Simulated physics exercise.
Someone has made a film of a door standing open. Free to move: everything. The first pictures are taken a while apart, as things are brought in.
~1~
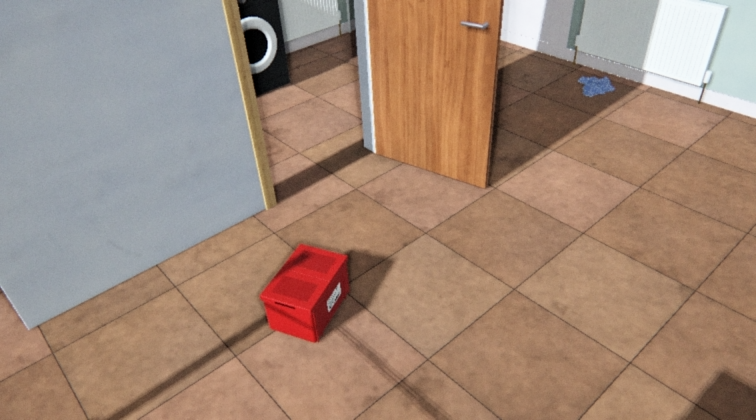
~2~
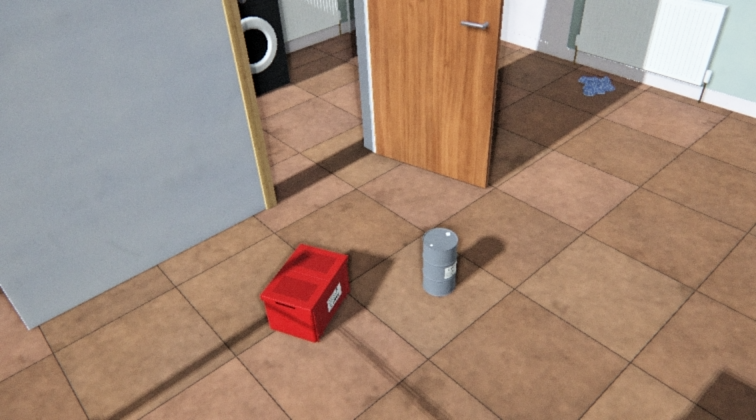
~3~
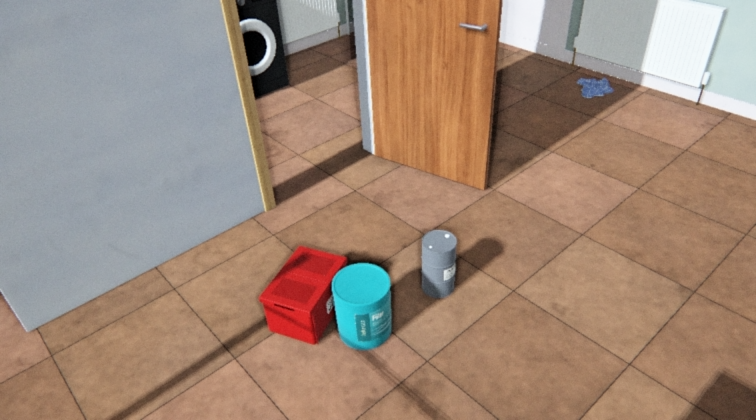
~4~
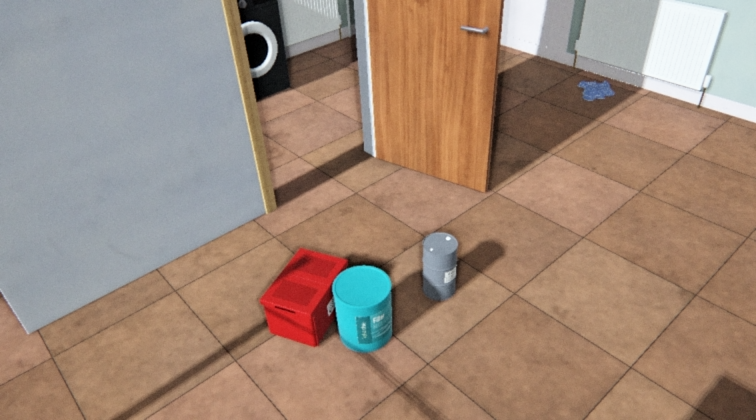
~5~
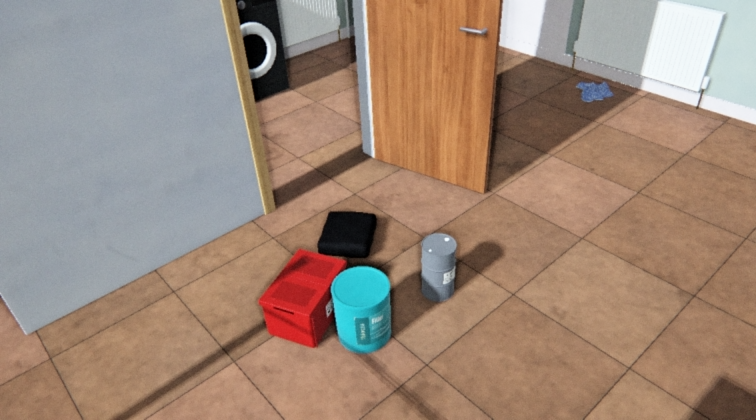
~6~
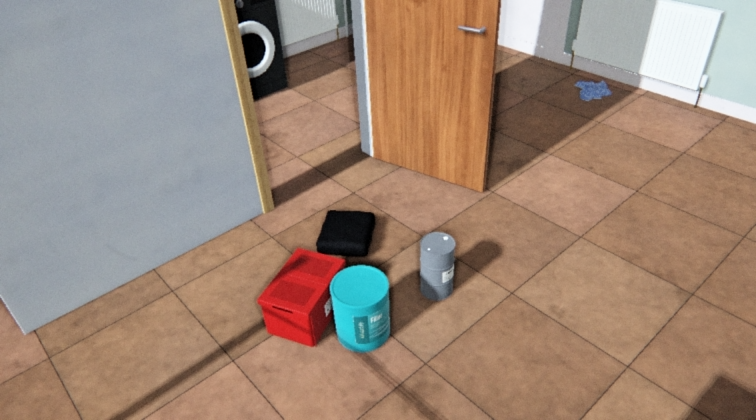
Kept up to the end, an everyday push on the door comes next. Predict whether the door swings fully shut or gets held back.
Watch it - the door comes to rest in its frame.
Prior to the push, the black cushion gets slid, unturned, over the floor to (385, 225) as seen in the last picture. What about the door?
What you'd see next is that it swings to completion.
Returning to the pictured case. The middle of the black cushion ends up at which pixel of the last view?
Looks like it settles somewhere around (295, 241).
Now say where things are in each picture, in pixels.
Door wide open and still; red tote (308, 293), in the first picture.
Door wide open and still; red tote (308, 293), in the second picture.
Door wide open and still; grey canister (439, 264); turquoise pail (363, 307), in the third picture.
Door wide open and still; red tote (308, 297); grey canister (440, 267), in the fourth picture.
Door wide open and still; turquoise pail (363, 310); red tote (307, 298), in the fifth picture.
Door wide open and still; black cushion (347, 233); grey canister (437, 267), in the sixth picture.
Then, 1.20 s past the last view, door at 71°.
Then, 1.90 s past the last view, door at 40°; black cushion displaced a little near (325, 236).
Then, 2.30 s past the last view, door at 22°; black cushion displaced about its own width near (297, 241).
Finally, door at 0°; moved from the start, black cushion; the other 3 still in place. Final places as the last picture's camera would see them, black cushion near (295, 241).
